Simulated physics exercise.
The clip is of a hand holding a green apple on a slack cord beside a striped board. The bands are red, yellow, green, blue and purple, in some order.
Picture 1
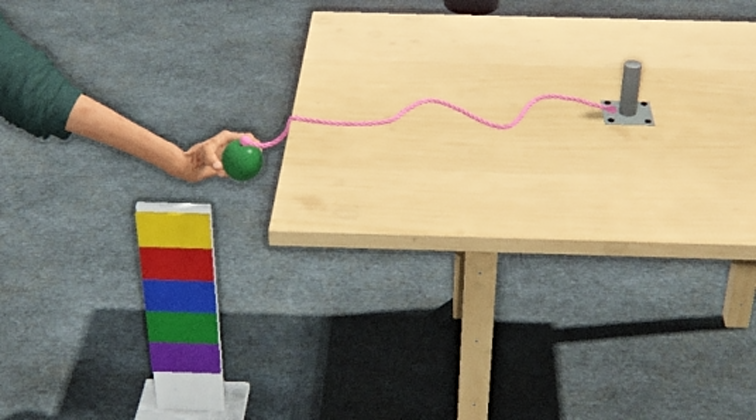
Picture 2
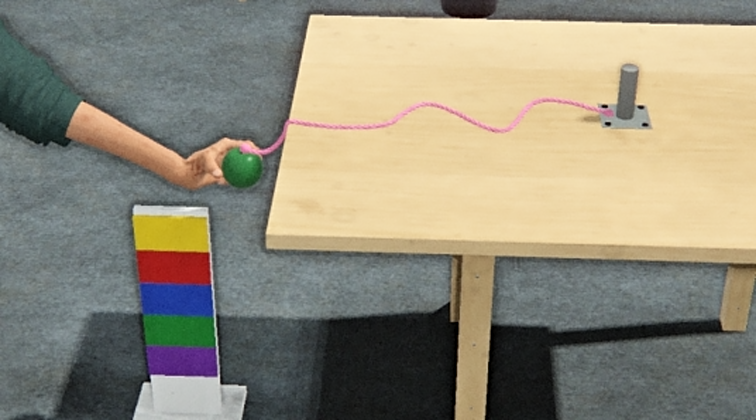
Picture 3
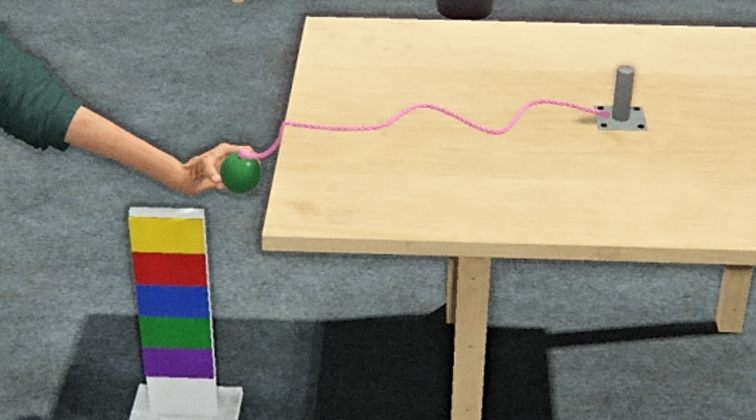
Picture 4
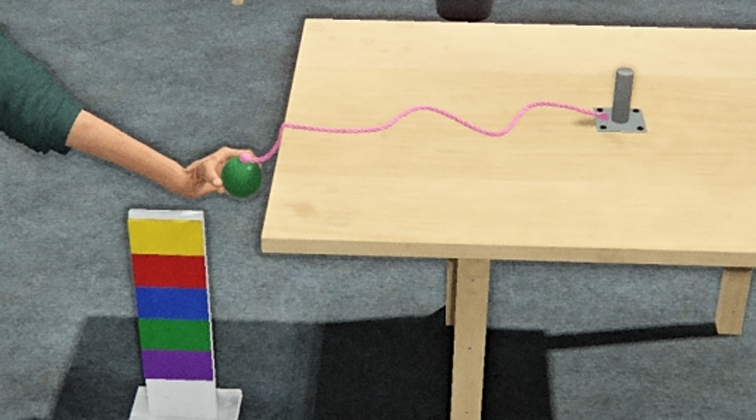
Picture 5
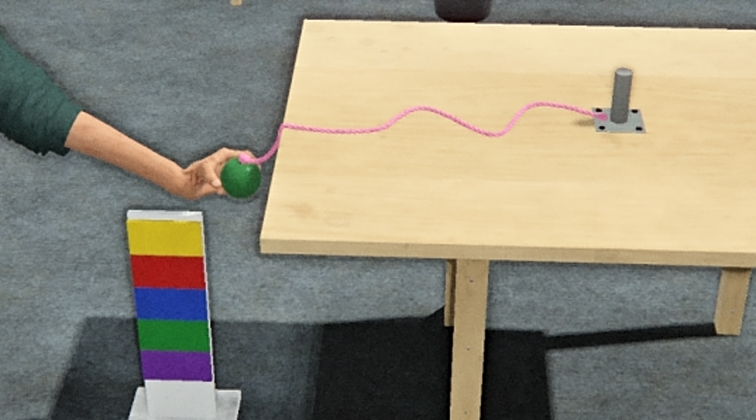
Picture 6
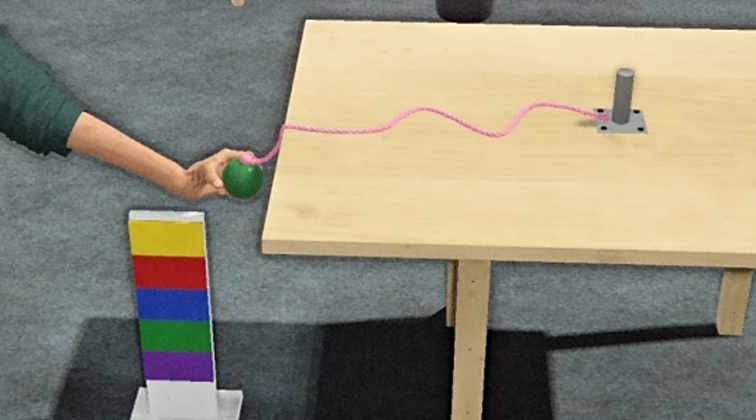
In this clip, a hand holds a green ball-like object tied to a slack pink cord, which runs across a wooden table to a metal post, beside a board with colored bands; the view shifts slightly while everything stays still.
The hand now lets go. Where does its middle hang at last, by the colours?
At red.
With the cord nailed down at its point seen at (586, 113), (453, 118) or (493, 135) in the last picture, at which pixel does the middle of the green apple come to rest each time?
Try by try, around (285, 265), (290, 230) and (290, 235).
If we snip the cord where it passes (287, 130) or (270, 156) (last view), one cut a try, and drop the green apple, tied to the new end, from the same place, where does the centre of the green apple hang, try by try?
In that order: (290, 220) and (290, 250).
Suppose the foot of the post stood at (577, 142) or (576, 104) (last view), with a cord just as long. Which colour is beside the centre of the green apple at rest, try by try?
It would be blue; blue.
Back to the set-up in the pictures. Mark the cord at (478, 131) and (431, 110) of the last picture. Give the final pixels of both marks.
They go to (430, 123) and to (367, 123).
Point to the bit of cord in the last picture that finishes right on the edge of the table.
Near (369, 132).
Soon after, apple near (304, 272); level with red.
Then, apple near (274, 272); level with red.
At rest, apple near (286, 273); level with red. Its centre hangs level with the red band.
